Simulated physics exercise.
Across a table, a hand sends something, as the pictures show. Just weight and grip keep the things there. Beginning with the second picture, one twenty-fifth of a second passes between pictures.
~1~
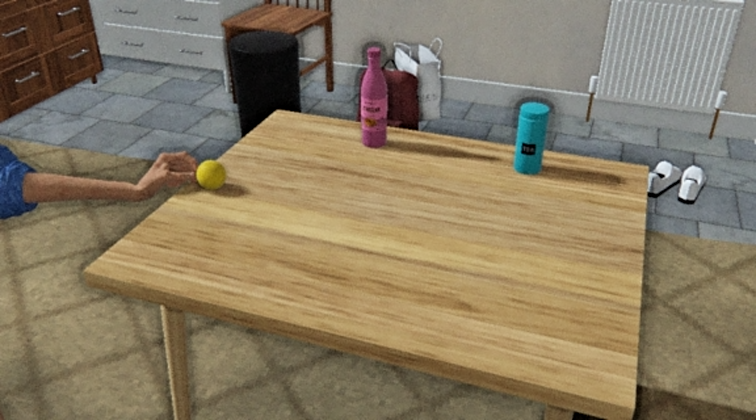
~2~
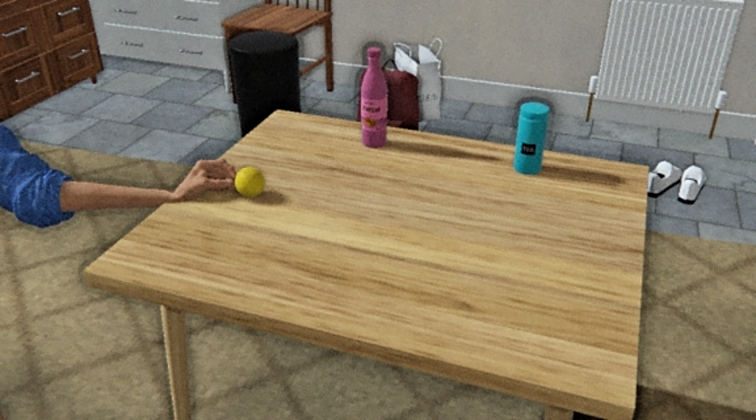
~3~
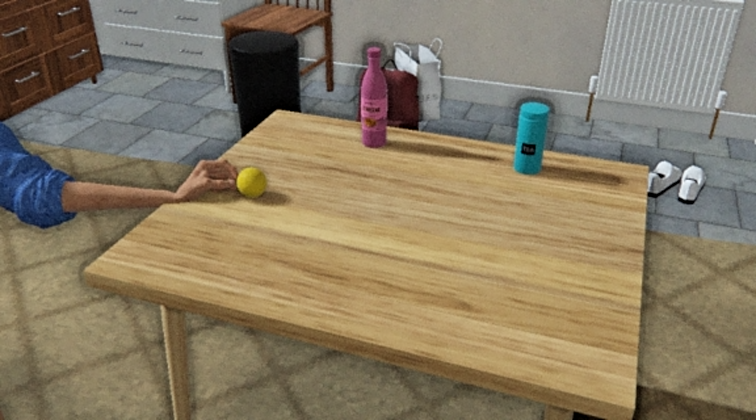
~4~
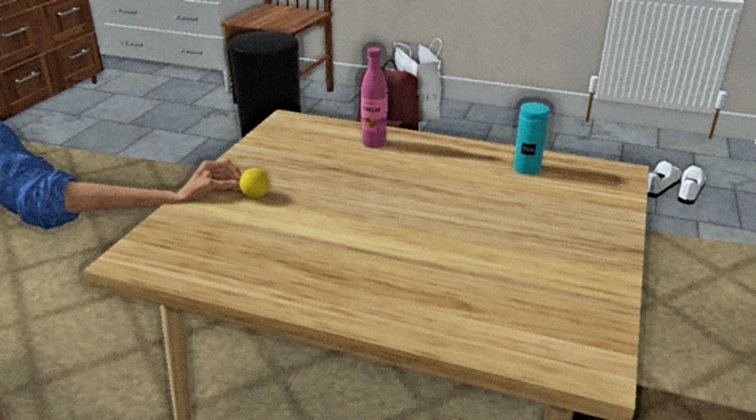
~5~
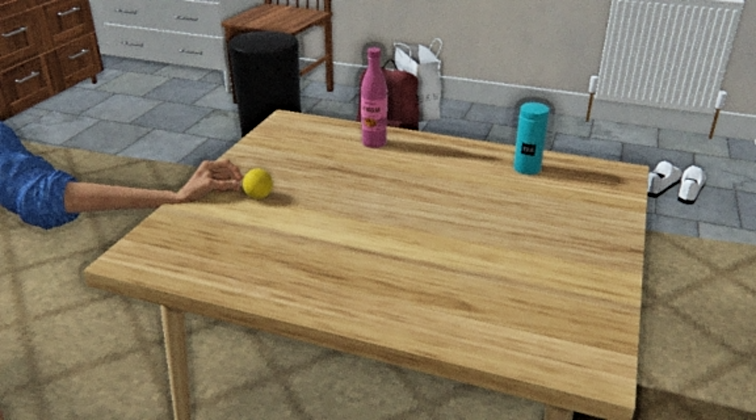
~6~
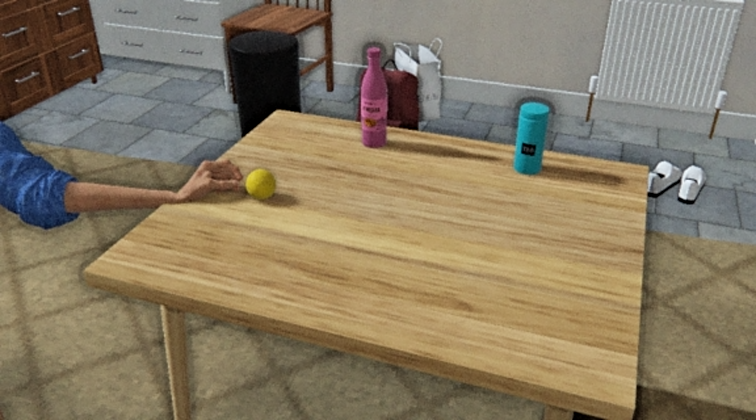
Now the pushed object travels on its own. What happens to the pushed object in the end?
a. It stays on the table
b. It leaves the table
Option a: It stays on the table.
Then, 0.20 s past the last view, yellow lemon displaced about its own width near (276, 187).
Then, 0.50 s past the last view, yellow lemon displaced about its own width near (293, 190).
Then, 0.90 s past the last view, yellow lemon displaced well along near (308, 193).
Finally, moved from the start, yellow lemon. Final places as the last picture's camera would see them, yellow lemon near (314, 194).
